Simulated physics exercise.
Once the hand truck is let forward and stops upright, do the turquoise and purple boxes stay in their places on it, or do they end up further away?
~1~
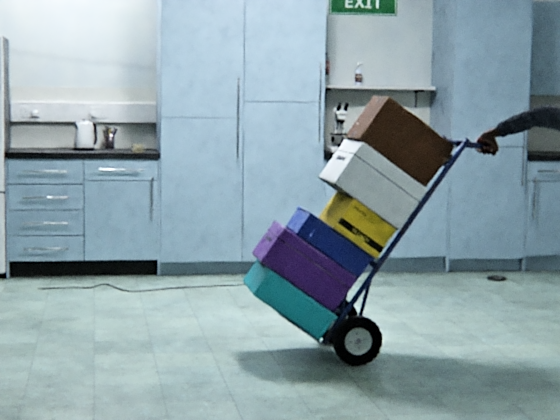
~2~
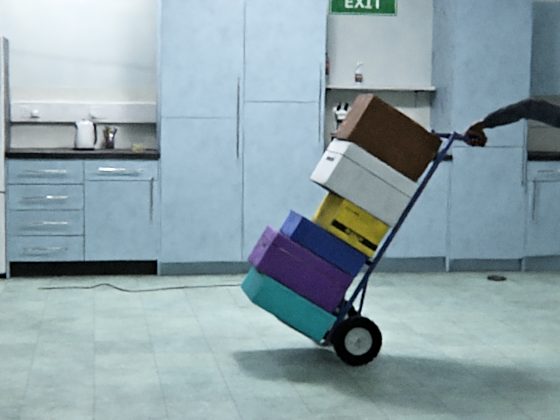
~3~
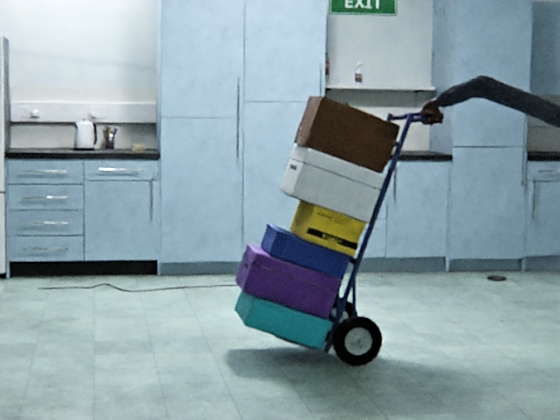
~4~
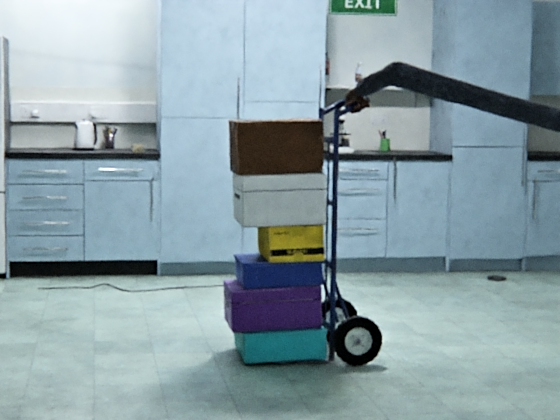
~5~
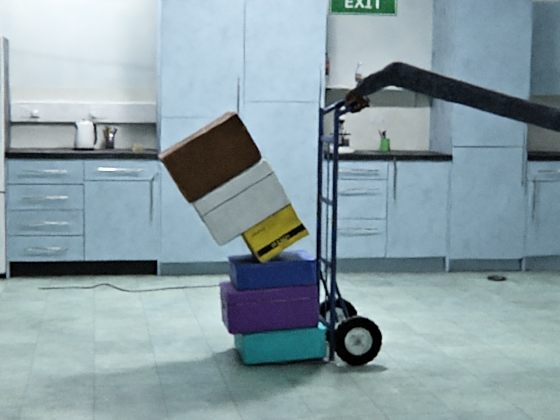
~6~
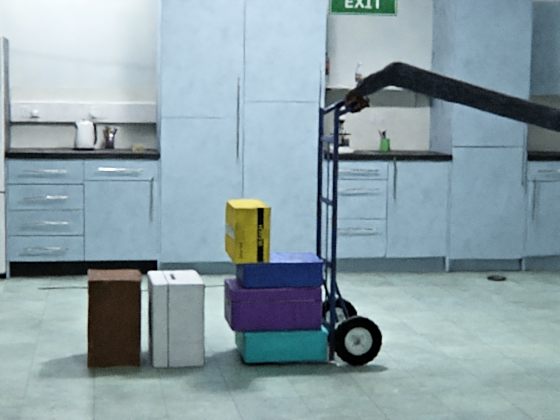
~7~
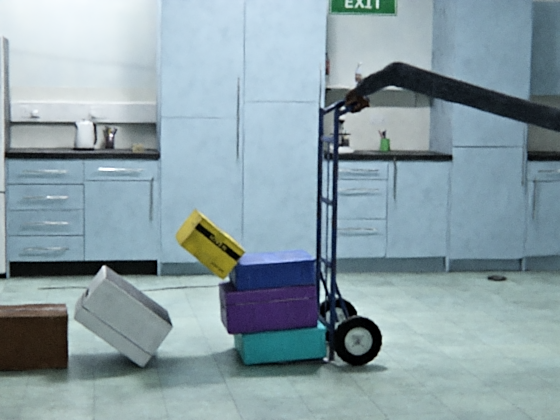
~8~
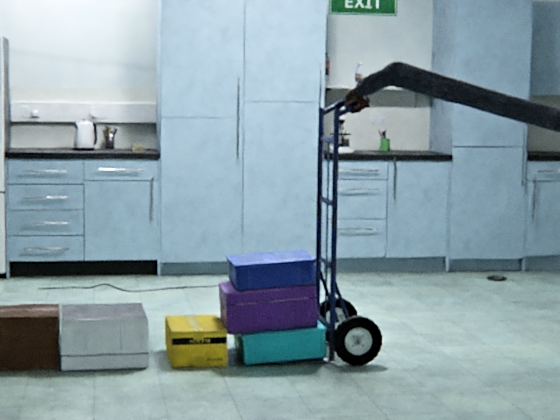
Both the turquoise box and the purple box stay in place on the hand truck, at the bottom of the stack.
